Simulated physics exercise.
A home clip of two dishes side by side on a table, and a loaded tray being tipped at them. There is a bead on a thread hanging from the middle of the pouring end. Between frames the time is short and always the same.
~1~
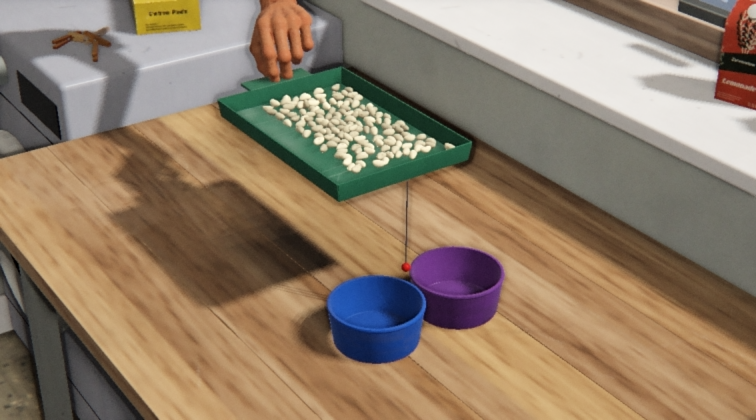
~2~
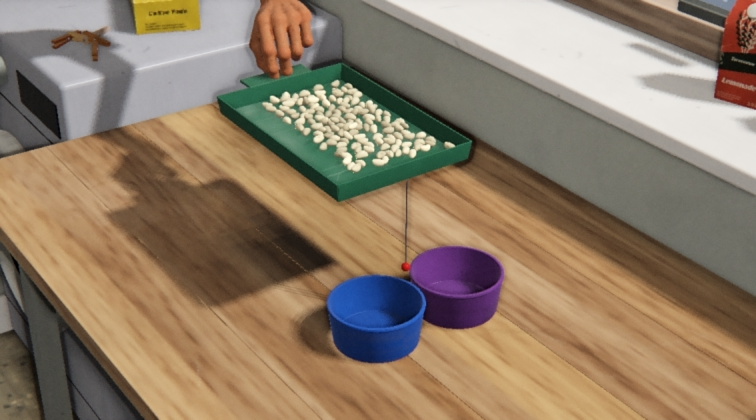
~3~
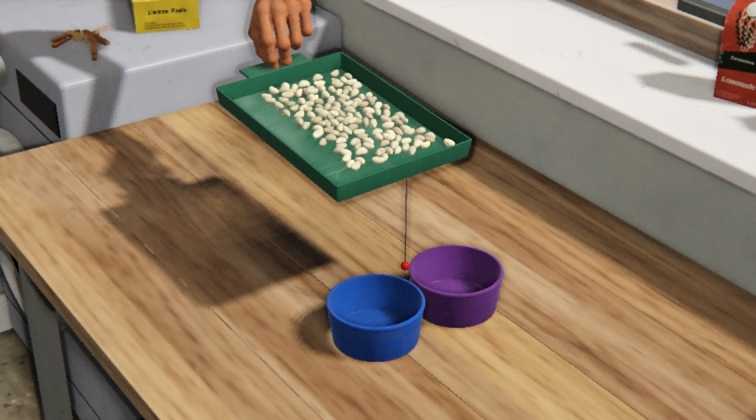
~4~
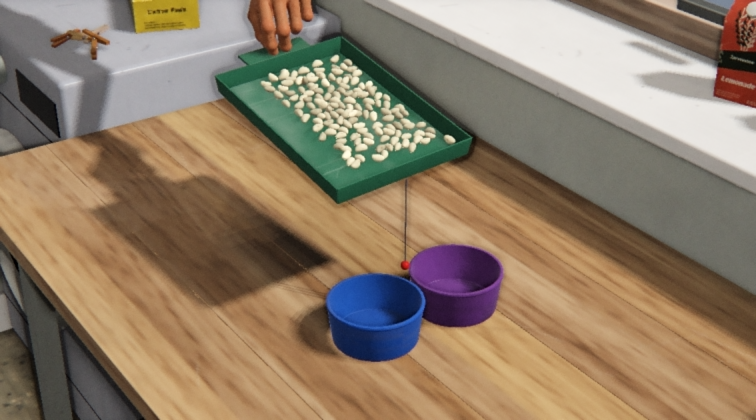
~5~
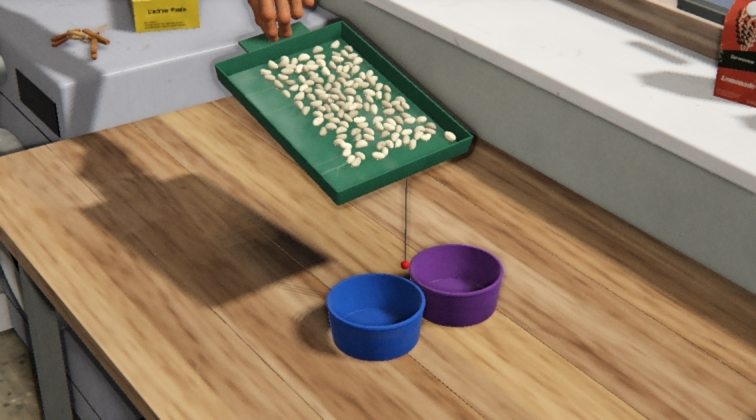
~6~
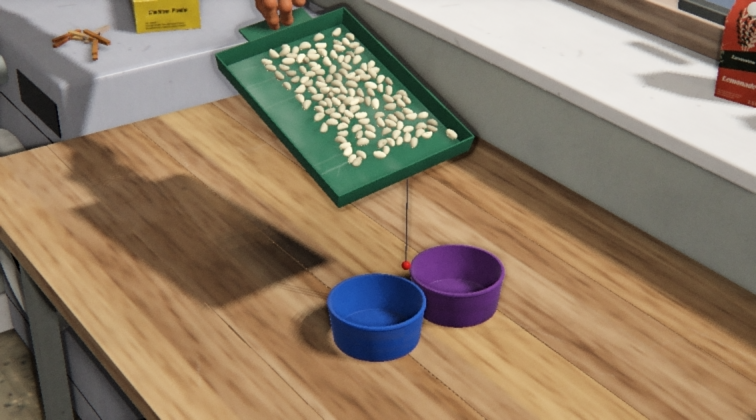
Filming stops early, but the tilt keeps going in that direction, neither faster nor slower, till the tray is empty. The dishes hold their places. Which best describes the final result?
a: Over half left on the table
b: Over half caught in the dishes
b.
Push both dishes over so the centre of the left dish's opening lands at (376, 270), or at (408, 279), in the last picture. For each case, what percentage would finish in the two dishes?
First some 0, then 10 per cent.
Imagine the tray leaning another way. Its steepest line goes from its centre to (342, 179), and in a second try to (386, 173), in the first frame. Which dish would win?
Well, the one to the left comes out on top first, then the one to the left.
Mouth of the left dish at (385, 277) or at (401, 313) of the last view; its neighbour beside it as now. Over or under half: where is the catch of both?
So that's a lesser portion the first time round, a greater portion the second.
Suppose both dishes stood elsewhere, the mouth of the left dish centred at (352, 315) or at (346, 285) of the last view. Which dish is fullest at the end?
Well, first the left-hand one, then the left-hand one.
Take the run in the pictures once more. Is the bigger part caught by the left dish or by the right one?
The winner is the dish on the left.
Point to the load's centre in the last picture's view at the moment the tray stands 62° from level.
The load is centred around (364, 144).
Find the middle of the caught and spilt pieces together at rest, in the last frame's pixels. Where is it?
Roughly pixel (379, 337).
Soon after the last picture, tray tipped steeply; all on the tray.
A little later, tray tipped past a quarter turn; nearly all on the tray; a stray few in the left dish; a stray few outside both; a stray few in the air.
Later still, tray tipped past a quarter turn; most in the left dish; about a quarter outside both.
At rest, tray tipped past a quarter turn; most in the left dish; none in the right dish; about a quarter outside both.
